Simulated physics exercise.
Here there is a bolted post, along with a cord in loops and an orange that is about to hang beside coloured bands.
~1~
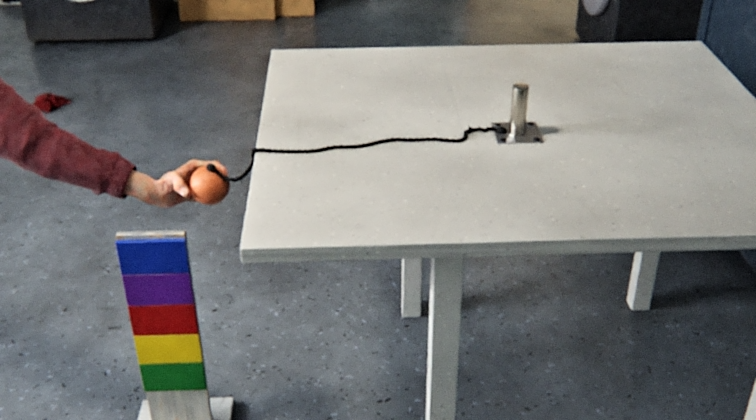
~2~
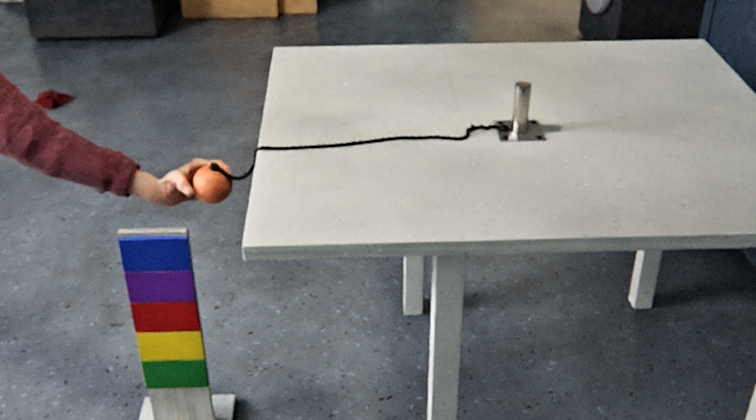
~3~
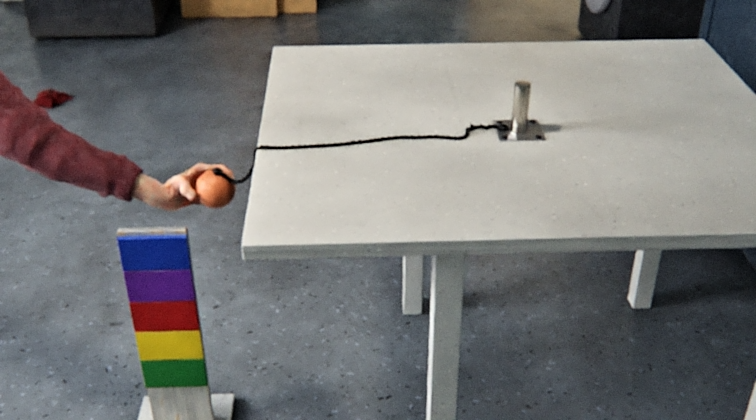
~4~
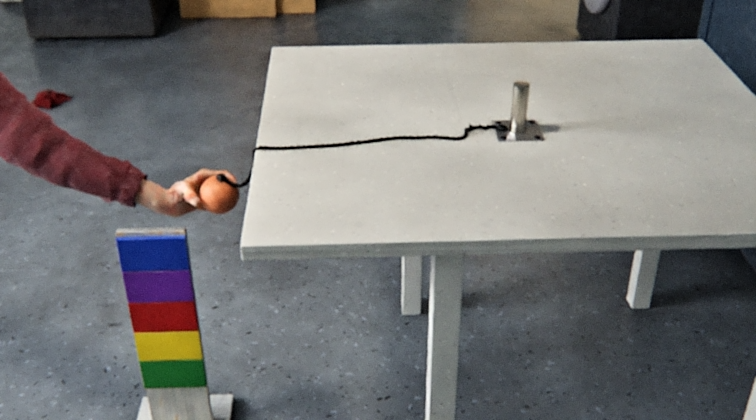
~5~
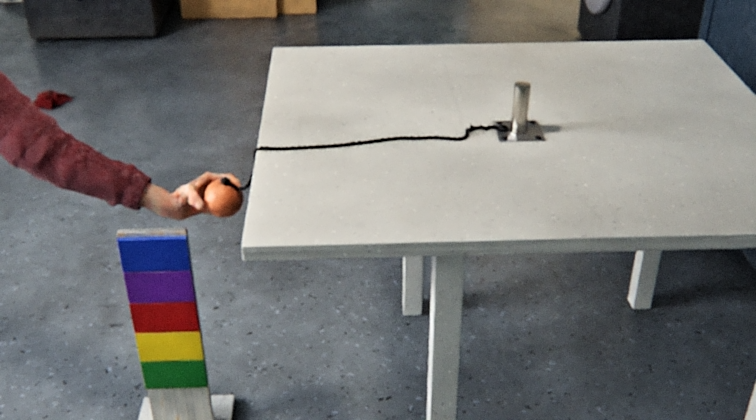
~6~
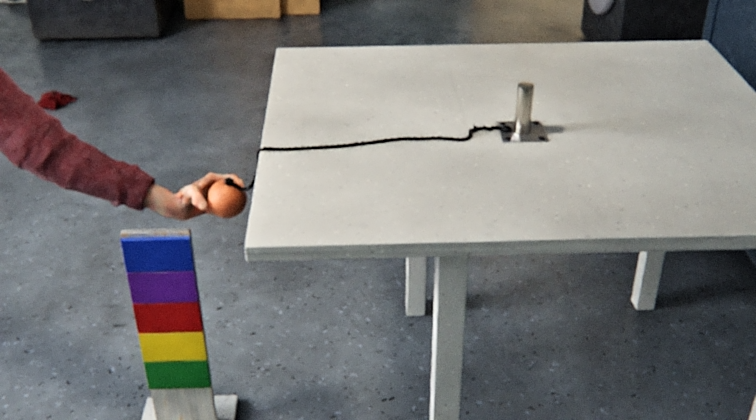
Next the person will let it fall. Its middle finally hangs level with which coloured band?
With the blue band.
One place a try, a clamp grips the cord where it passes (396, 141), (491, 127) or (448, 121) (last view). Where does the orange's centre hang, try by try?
The pixel places are (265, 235), (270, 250) and (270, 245), one per try.
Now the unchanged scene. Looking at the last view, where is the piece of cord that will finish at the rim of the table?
You'll find it somewhere near (292, 149).
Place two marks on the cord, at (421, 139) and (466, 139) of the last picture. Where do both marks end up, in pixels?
The first lands at (391, 137), while the second lands at (435, 135).
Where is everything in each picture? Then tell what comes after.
In the first picture, orange (210, 185); blue (153, 258); purple (158, 290); red (163, 321); yellow (168, 350); green (173, 378).
In the second picture, orange (213, 184); cord through (482, 127) (444, 138) (380, 140) (316, 147) (258, 153).
In the third picture, orange (216, 189).
In the fourth picture, orange (219, 195); cord through (480, 127) (442, 138) (378, 140) (314, 147) (257, 153).
In the fifth picture, orange (224, 198).
In the sixth picture, orange (227, 199); cord through (485, 128) (447, 139) (383, 141) (318, 148) (261, 154).
Early on, orange near (240, 247); level with blue.
Midway, orange near (291, 248); level with blue.
Near the end, orange near (268, 251); level with blue.
Finally, orange near (271, 251); level with blue. At blue.
